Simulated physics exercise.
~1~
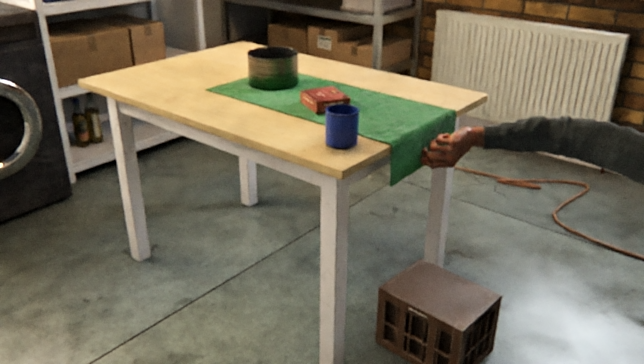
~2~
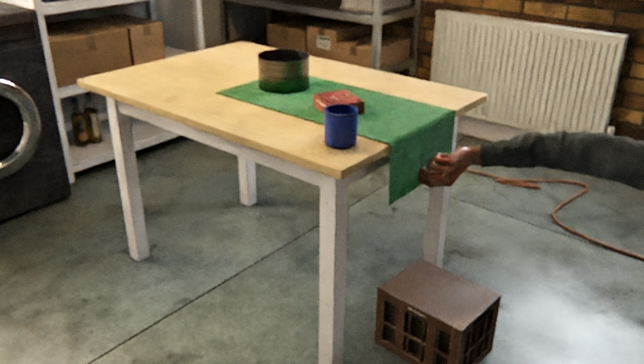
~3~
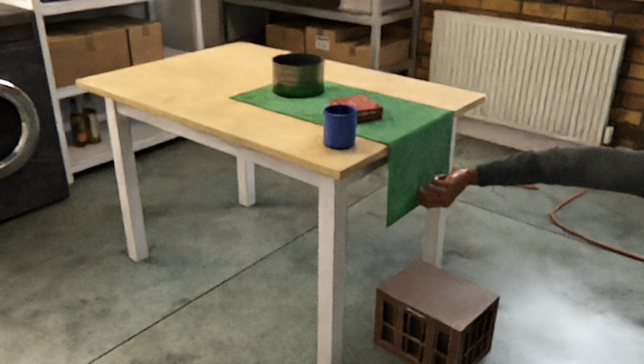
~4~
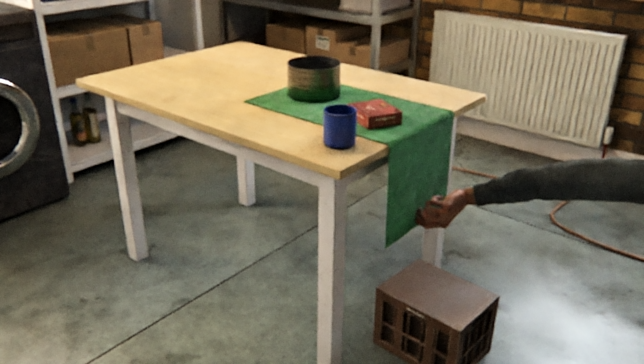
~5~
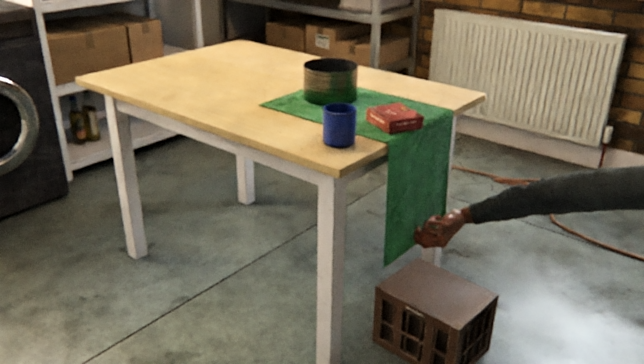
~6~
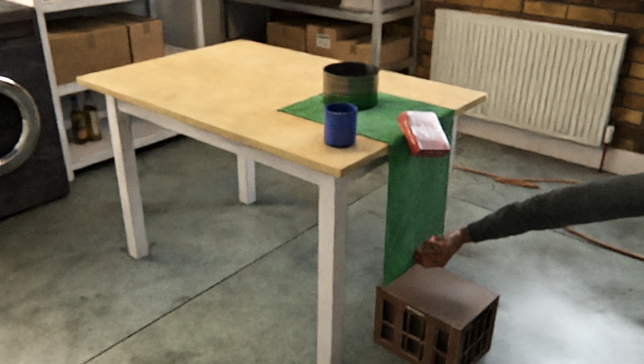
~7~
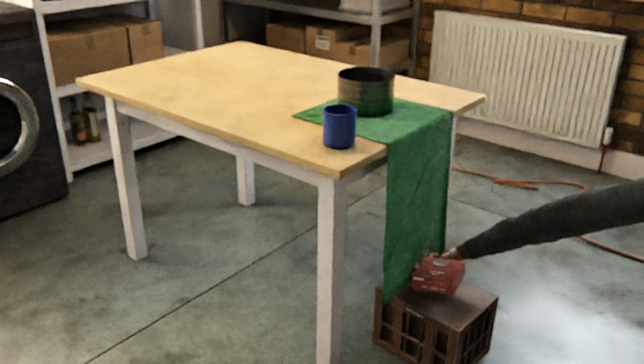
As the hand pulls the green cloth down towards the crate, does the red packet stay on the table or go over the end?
The red packet is carried along with the cloth and goes over the end of the table. The blue mug stays where it is on the tabletop.
